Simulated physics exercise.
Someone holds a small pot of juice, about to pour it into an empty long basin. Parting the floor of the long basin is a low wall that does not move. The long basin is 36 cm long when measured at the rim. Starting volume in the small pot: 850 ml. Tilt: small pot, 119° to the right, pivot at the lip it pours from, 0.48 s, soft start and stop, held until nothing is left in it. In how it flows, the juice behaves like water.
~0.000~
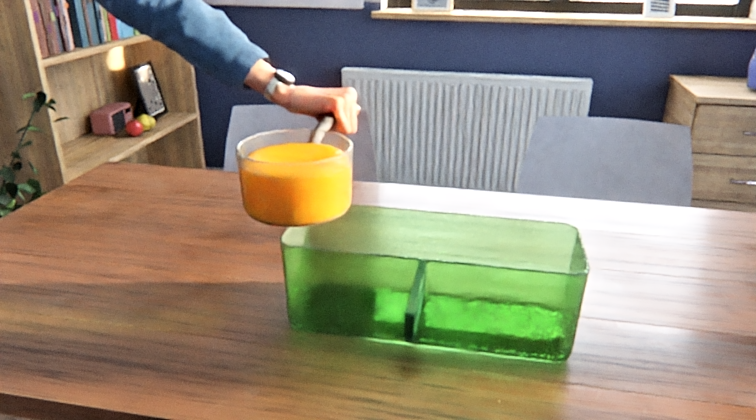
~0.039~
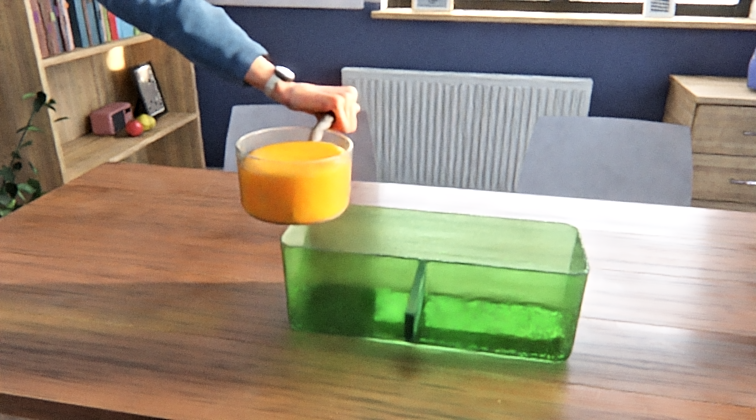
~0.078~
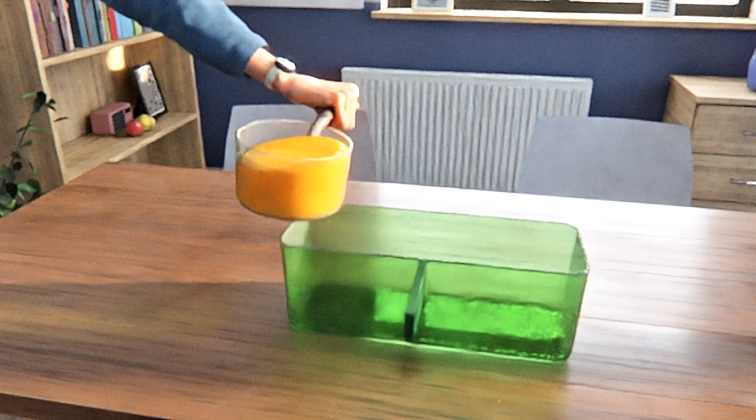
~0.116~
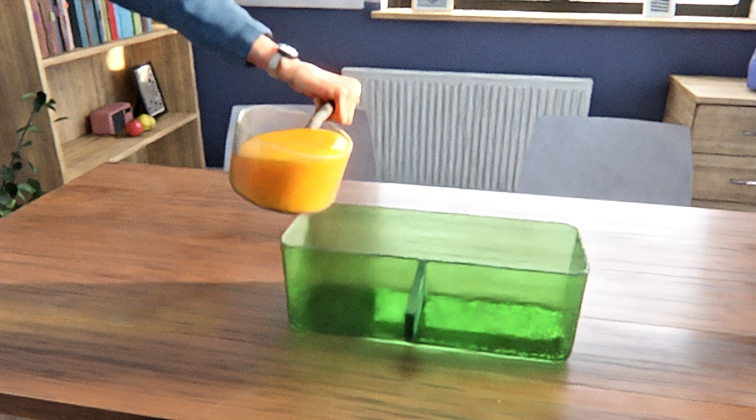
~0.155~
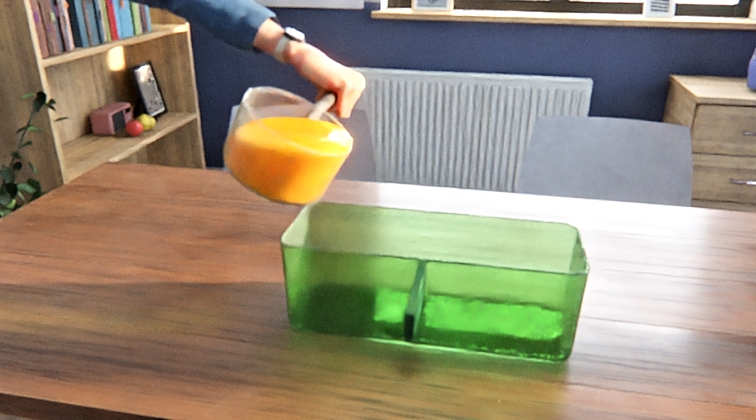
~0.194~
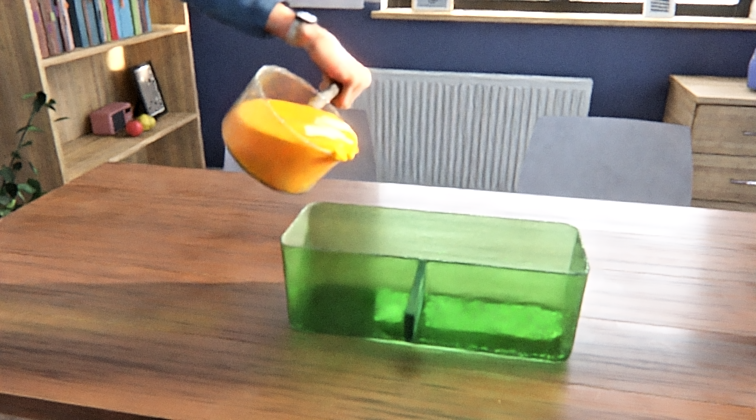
A hand held a small clear pot of orange juice above a long, empty green basin with a low dividing wall, then steadily tilted it rightward until the juice reached the lip.
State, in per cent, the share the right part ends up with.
The right part ends up with roughly 61 %.
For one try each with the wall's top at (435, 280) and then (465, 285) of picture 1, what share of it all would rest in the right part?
First try about 40 %, second try about 10 %.
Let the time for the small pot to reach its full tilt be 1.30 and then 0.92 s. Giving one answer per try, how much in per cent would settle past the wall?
The first try gives 80 percent and the second 85 percent.
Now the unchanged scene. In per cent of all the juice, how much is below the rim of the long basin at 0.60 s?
About 88 per cent.
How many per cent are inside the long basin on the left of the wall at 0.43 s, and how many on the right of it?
Left about 7, right about 3.
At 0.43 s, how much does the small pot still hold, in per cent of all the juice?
Around 42 percent.
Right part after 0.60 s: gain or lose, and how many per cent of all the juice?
It ends up lower by roughly 16.
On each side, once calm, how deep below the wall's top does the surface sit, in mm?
I'd say some 28 mm on the left and some 20 mm on the right.
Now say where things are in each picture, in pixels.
The first picture shows tilt 0°; pouring edge (350, 151); surface from (247, 154) to (349, 162); the long basin's rim runs from (295, 223) to (583, 249); the wall's top is at (417, 287).
The second picture shows tilt 2°; pouring edge (349, 151); surface from (246, 153) to (348, 159).
The third picture shows tilt 8°; pouring edge (349, 151); surface from (244, 150) to (348, 152).
The fourth picture shows tilt 16°; pouring edge (349, 151); surface from (241, 142) to (349, 145).
The fifth picture shows tilt 28°; pouring edge (348, 151); surface from (236, 128) to (351, 143); 1 per cent is over the edge.
The sixth picture shows tilt 42°; pouring edge (348, 151); surface from (238, 105) to (340, 134); 3 per cent is over the edge.
By 0.43 s the tilt is 116° and 42 per cent is still to pour, 7 is left of the wall and 3 right of it.
By 0.60 s the tilt is 119° and 3 per cent is still to pour, 11 is left of the wall and 76 right of it.
By 0.78 s the tilt is 119° and 0 per cent is still to pour, 17 is left of the wall and 54 right of it.
By 0.98 s the tilt is 119° and 1 per cent is still to pour, 28 is left of the wall and 62 right of it.
At rest 32 per cent lies left of the wall, 61 right of it and 8 outside.
